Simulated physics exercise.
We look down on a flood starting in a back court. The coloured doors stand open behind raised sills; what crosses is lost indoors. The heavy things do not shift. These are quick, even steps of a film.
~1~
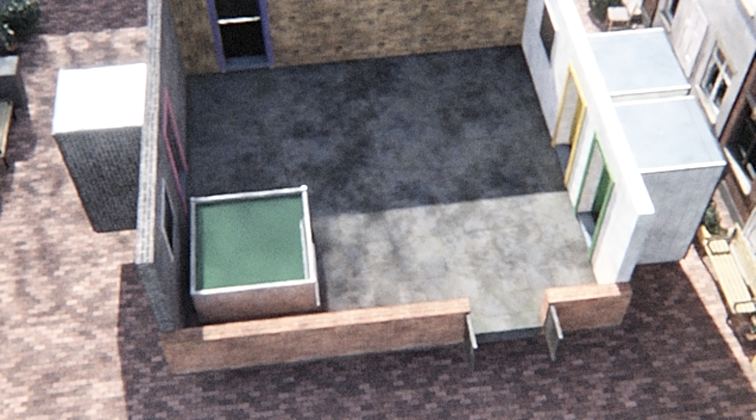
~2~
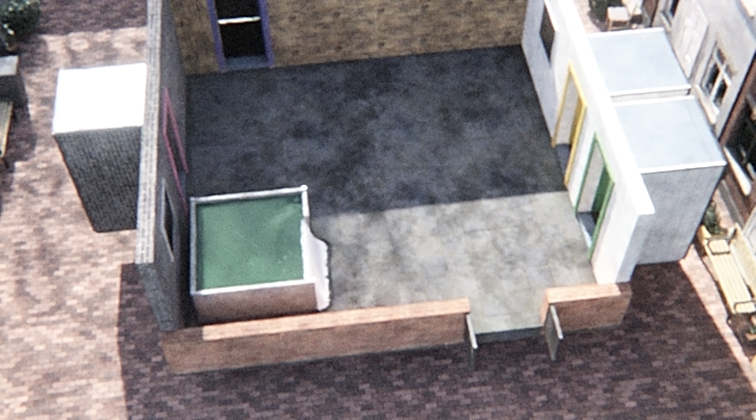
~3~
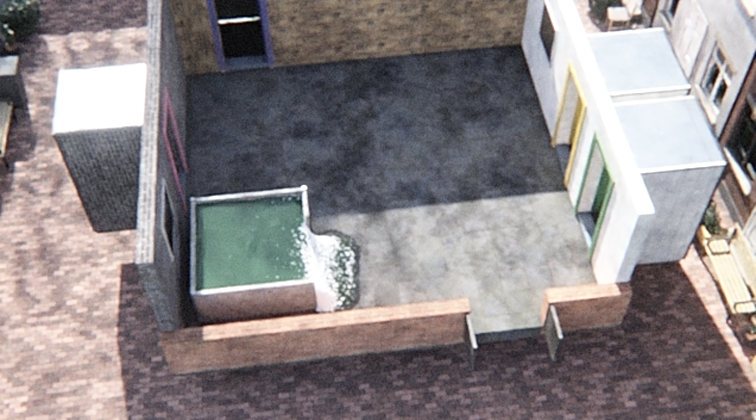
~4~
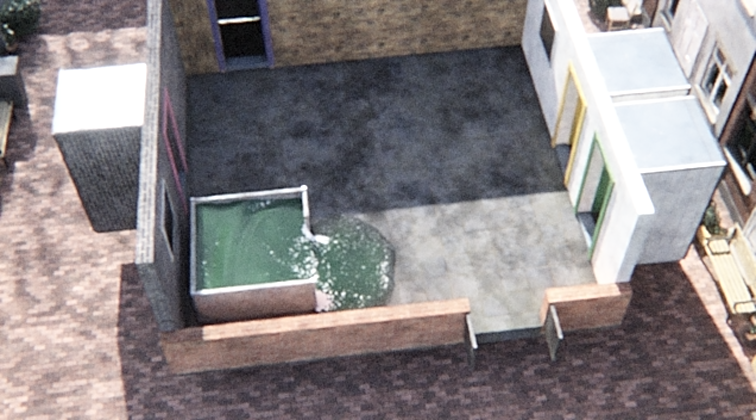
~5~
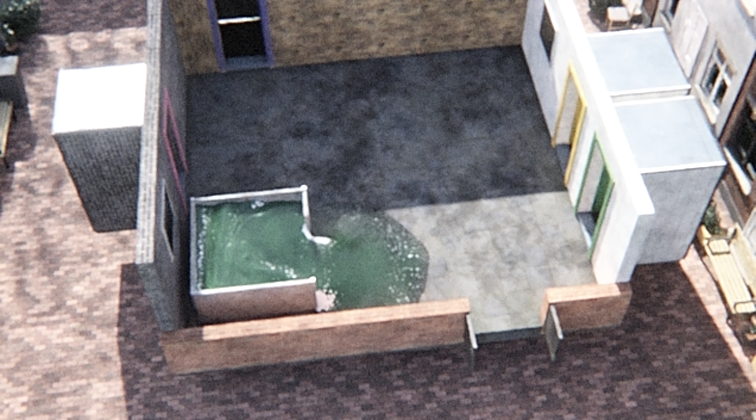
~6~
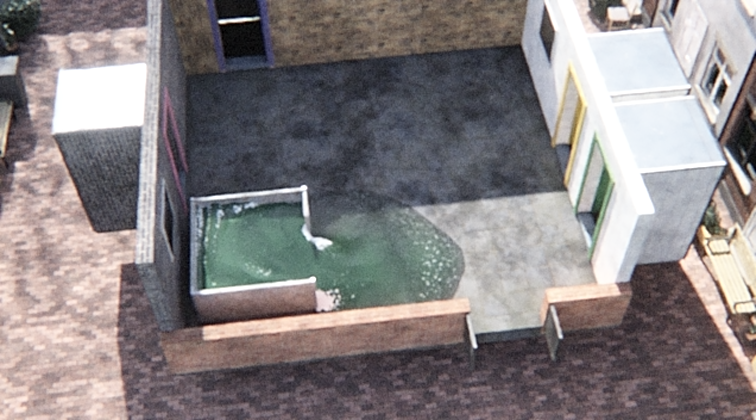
In the video, seen from above, green water sits still in a tank in a walled courtyard, then pours out through a gap in the tank's right side and spreads rightward across the grey floor in a widening, foam-flecked pool.
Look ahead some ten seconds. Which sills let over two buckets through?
The yellow door floods; the green door floods; the pink door holds within the limit; the blue door holds within the limit.
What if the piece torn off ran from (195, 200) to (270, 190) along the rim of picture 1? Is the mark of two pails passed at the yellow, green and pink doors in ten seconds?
My reading: Yellow takes less; green is under; pink floods.
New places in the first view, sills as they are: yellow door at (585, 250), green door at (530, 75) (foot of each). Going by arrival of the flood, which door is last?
Last comes the door marked pink.
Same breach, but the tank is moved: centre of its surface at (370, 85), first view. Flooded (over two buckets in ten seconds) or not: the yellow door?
One by one: Yellow door floods.
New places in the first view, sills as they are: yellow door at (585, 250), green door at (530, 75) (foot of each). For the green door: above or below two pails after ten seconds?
One by one: The green one lets less in.
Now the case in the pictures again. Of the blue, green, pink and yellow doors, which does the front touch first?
That is the green door.
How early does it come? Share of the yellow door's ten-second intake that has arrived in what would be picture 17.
Roughly 0 per cent.
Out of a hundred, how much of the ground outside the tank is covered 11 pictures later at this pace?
I make it 40 per cent.
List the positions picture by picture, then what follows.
Still water in the tank at (251, 242), in the first picture.
Water pours out at (310, 265) and has run to (327, 307), in the second picture.
The front is at (343, 237), out from the gap at (310, 266), in the third picture.
Water pours out at (310, 267) and has run to (388, 248), in the fourth picture.
Water pours out at (310, 268) and has run to (423, 253), in the fifth picture.
The front is at (460, 269), out from the gap at (310, 267), in the sixth picture.
A moment on, water covers 30 % of the floor; the yellow door not reached, the green door wet at the sill, nothing in, the pink door not reached, the blue door not reached.
Next, water covers 40 % of the floor; the yellow door wet at the sill, nothing in, the green door over two buckets in, the pink door not reached, the blue door not reached.
Then, water covers 50 % of the floor; the yellow door over two buckets in, the green door far over two buckets in, the pink door not reached, the blue door not reached.
Later, water covers 60 % of the floor; the yellow door over two buckets in, the green door far over two buckets in, the pink door not reached, the blue door not reached.
In the end, water covers 95 % of the floor; the yellow door over two buckets in, the green door far over two buckets in, the pink door wet at the sill, nothing in, the blue door wet at the sill, nothing in.
